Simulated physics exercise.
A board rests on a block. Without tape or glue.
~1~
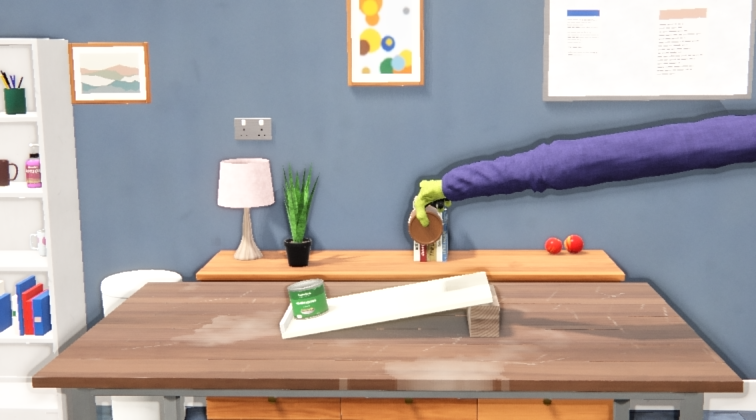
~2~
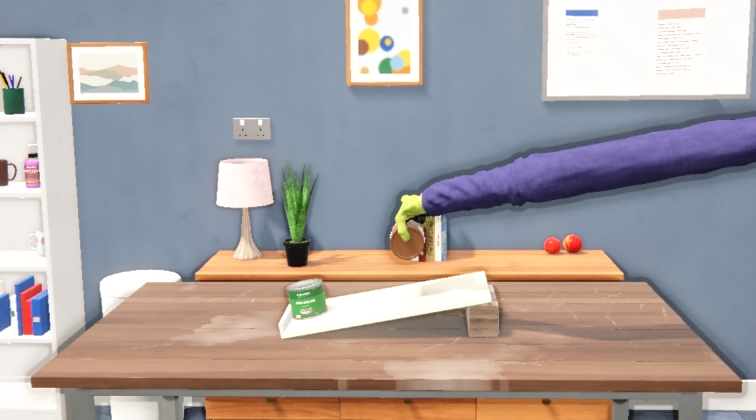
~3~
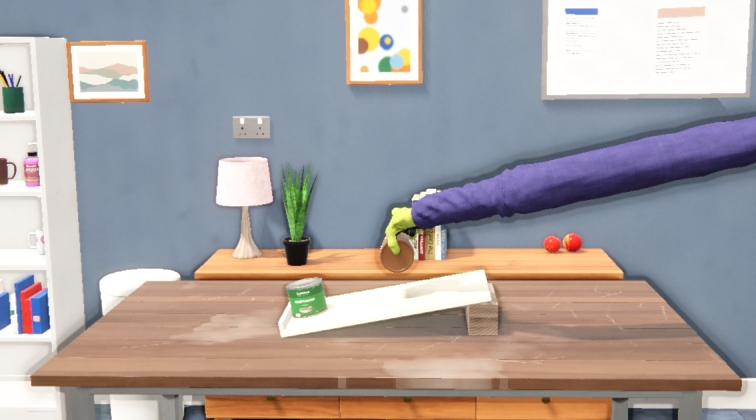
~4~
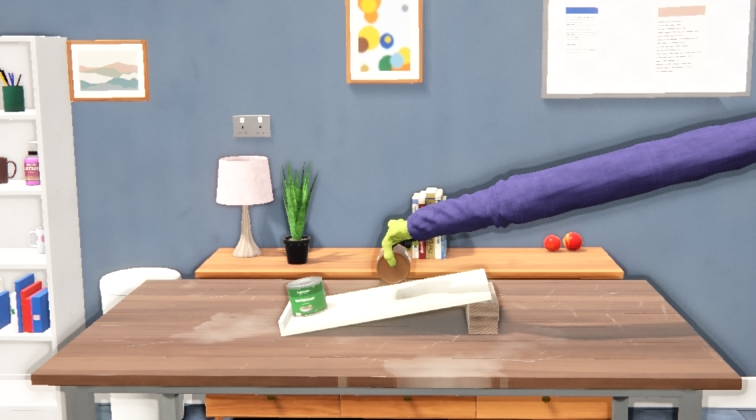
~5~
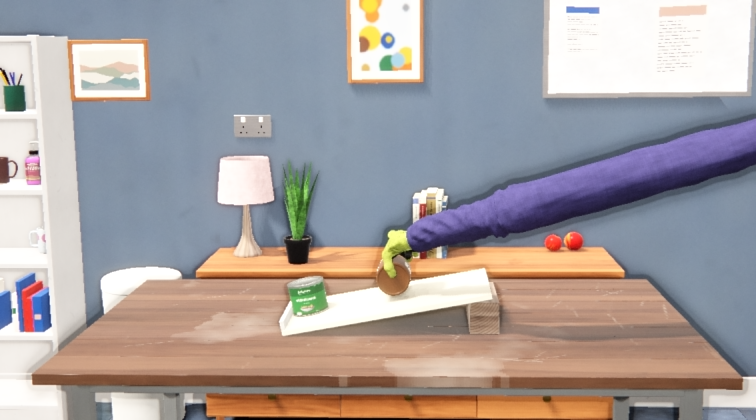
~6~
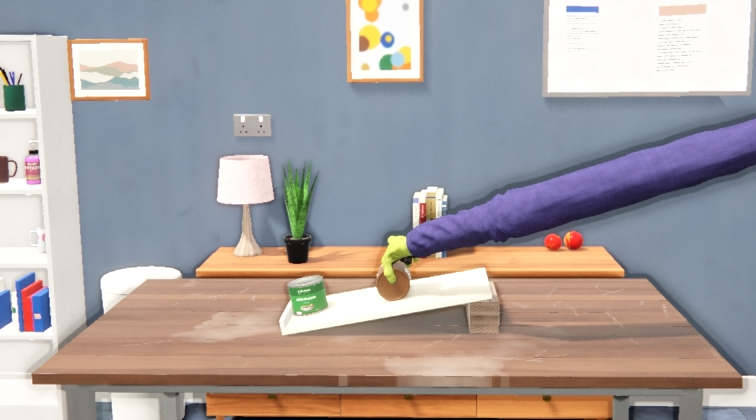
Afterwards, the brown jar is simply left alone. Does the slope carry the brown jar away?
Downward.
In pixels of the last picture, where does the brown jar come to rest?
Around (341, 289).
Then, 0.50 s past the last view, brown jar displaced about its own width near (360, 286).
Then, 0.60 s past the last view, brown jar displaced about its own width near (342, 289).
Finally, moved from the start, brown jar; green tub still in place. Final places as the last picture's camera would see them, brown jar near (341, 289). The brown jar runs down the board.
